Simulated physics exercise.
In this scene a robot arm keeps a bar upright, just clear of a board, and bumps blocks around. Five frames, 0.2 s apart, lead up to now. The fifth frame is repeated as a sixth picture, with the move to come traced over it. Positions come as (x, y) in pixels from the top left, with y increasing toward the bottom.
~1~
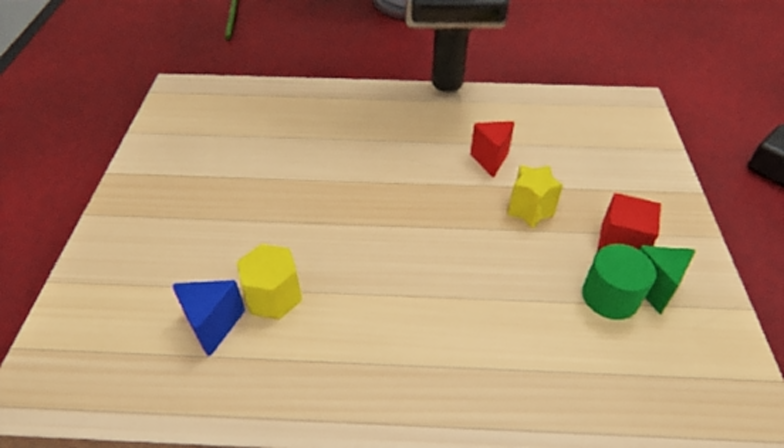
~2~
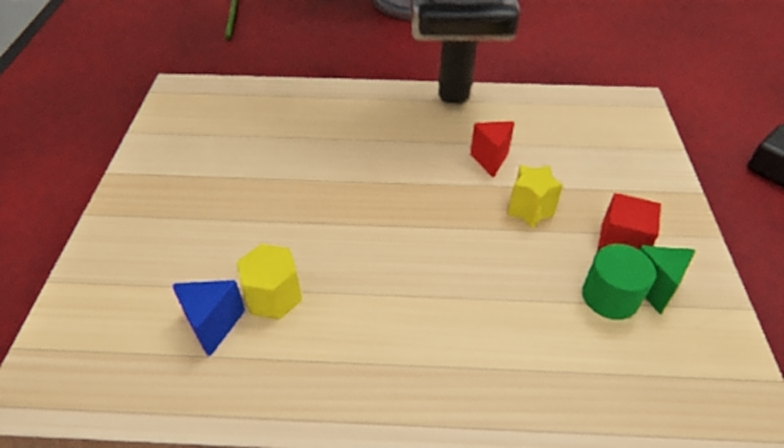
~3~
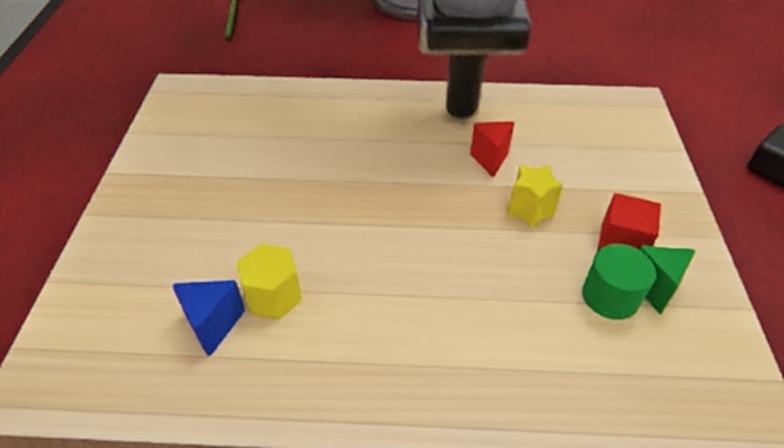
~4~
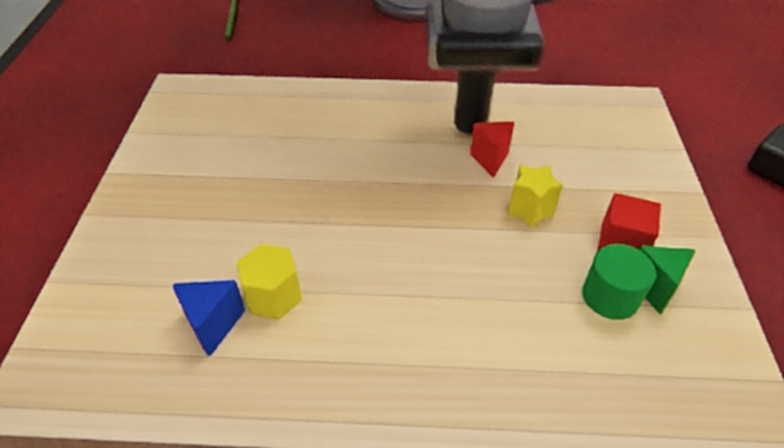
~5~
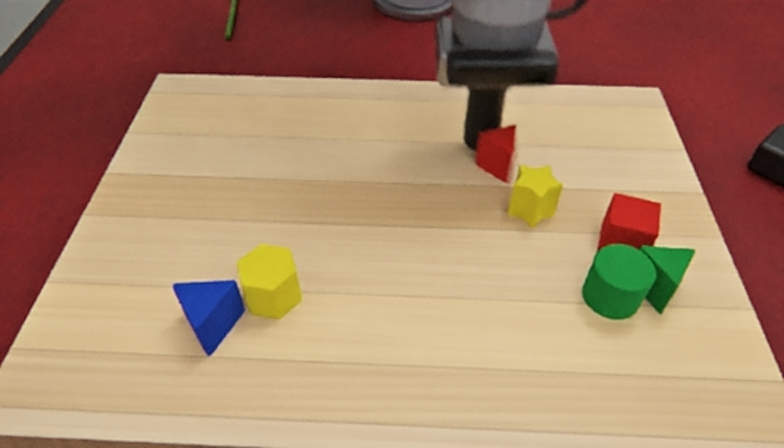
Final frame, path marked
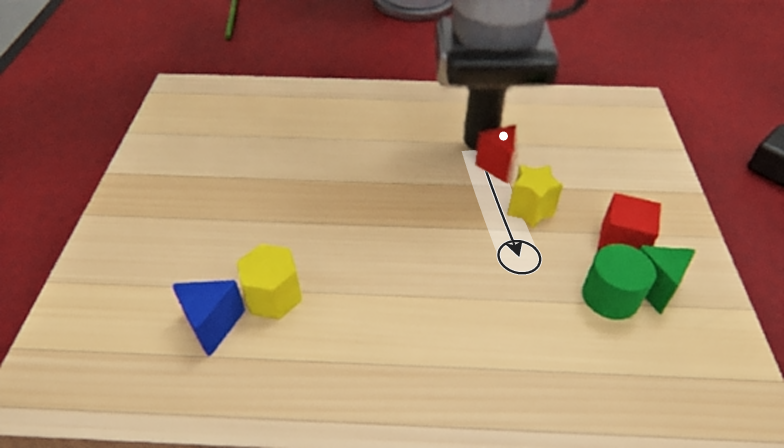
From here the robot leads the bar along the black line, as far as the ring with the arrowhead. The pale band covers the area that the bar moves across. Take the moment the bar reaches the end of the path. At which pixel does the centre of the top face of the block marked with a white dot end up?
It should be at (541, 173) by then.
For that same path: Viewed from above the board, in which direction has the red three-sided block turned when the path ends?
Viewed from above: Anti-clockwise.
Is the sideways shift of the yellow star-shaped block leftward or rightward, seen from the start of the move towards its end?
The answer is left: Facing from the path's start to its end, that's where the yellow star-shaped block shifts.
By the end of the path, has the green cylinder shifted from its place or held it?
Answer: Unmoved.
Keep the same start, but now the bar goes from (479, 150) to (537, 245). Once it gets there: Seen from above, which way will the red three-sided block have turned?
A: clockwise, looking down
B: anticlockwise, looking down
I'll go with B - anticlockwise, looking down.
Drawn move, from (479, 150) to (519, 257); the dot is on the red three-sided block.
What follows on the original path. One third of the way, bar at (492, 173); red three-sided block at (527, 162), turned 40° anticlockwise; yellow star-shaped block at (545, 187).
Two thirds of the way, bar at (505, 208); red three-sided block at (541, 173), turned 75° anticlockwise; yellow star-shaped block at (563, 200).
At the end, bar at (522, 248); red three-sided block at (541, 173), turned 75° anticlockwise; yellow star-shaped block at (564, 200); green cylinder still.
